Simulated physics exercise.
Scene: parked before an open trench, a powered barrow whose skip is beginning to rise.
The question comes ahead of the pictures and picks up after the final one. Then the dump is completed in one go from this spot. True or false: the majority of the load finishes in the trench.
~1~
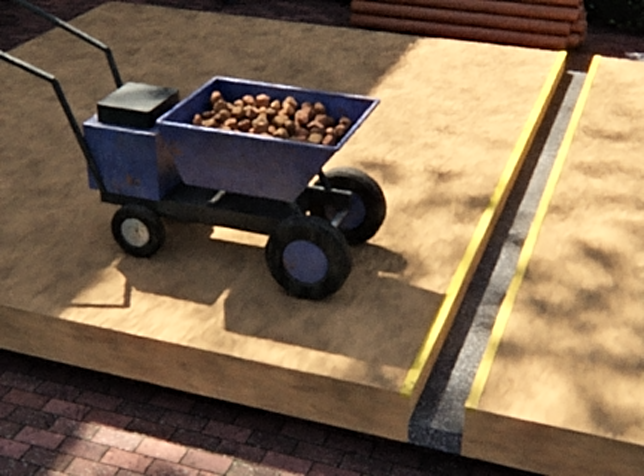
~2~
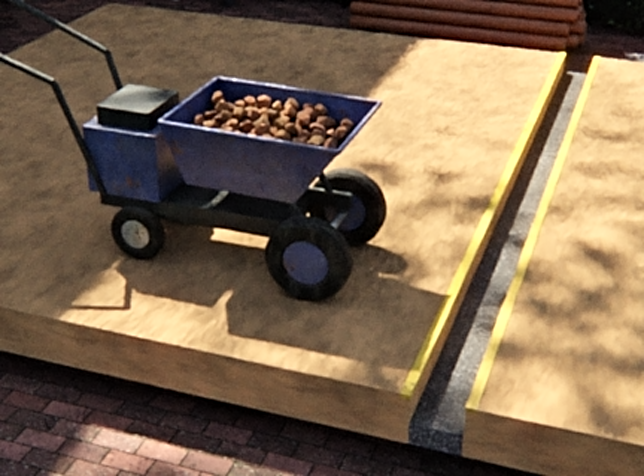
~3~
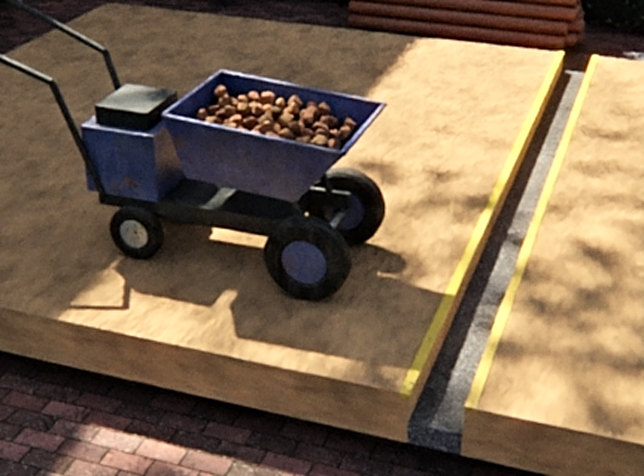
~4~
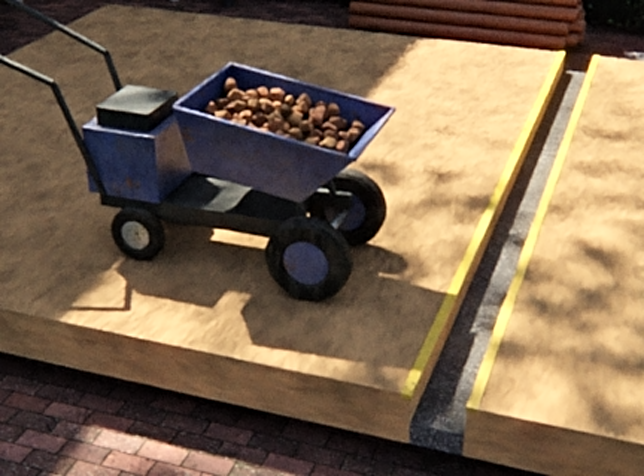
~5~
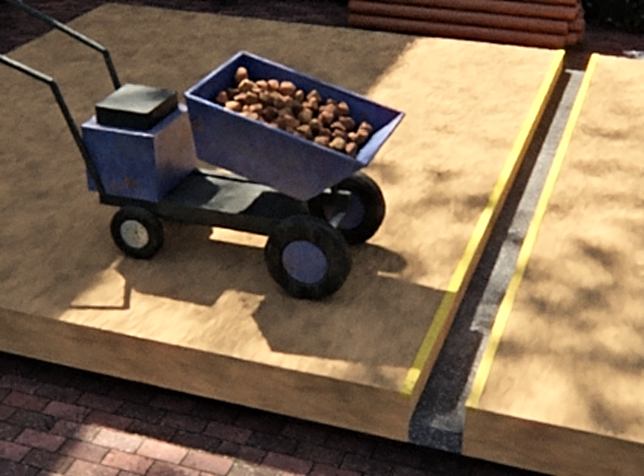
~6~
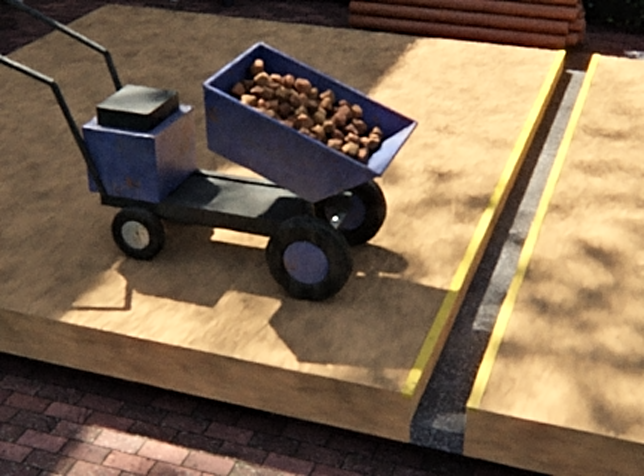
True.
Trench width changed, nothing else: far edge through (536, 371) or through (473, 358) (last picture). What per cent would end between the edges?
I'd say some 90 in a hundred, followed by 50 in a hundred.
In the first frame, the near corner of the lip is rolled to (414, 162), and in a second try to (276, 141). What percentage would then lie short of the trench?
0 % and 60 %.
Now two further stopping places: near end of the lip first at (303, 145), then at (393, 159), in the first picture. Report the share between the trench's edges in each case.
Roughly 50 percent the first time, roughly 20 percent the second.
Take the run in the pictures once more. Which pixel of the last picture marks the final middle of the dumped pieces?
Roughly pixel (483, 290).
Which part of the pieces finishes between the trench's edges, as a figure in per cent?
Roughly 70 %.
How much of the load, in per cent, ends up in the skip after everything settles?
Roughly 0 percent.
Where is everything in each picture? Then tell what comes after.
The first frame shows lip of the skip at (337, 150), level; top of the load at (261, 121), clay clods; first edge of the trench at (425, 349); far edge at (487, 362), the trench under half as wide as the skip, and about half as deep as wide.
The second frame shows lip of the skip at (339, 152), tipped barely; top of the load at (263, 121).
The third frame shows lip of the skip at (343, 154), tipped barely; top of the load at (266, 118).
The fourth frame shows lip of the skip at (354, 160), tipped a little; top of the load at (263, 107).
The fifth frame shows lip of the skip at (365, 165), tipped a little; top of the load at (266, 115).
The sixth frame shows lip of the skip at (379, 175), tipped clearly; top of the load at (264, 107); first edge of the trench at (427, 349); far edge at (488, 361).
Soon, skip tipped steeply; all in the skip.
A while on, skip tipped right over; most in the skip; a stray few short of the trench; a small part in or heaped over the trench; a stray few beyond it; a small part falling.
Towards the end, skip tipped right over; about a quarter in the skip; a stray few short of the trench; about two thirds in or heaped over the trench; a small part beyond it.
Finally, skip tipped right over; a stray few in the skip; a small part short of the trench; about two thirds in or heaped over the trench; about a quarter beyond it.
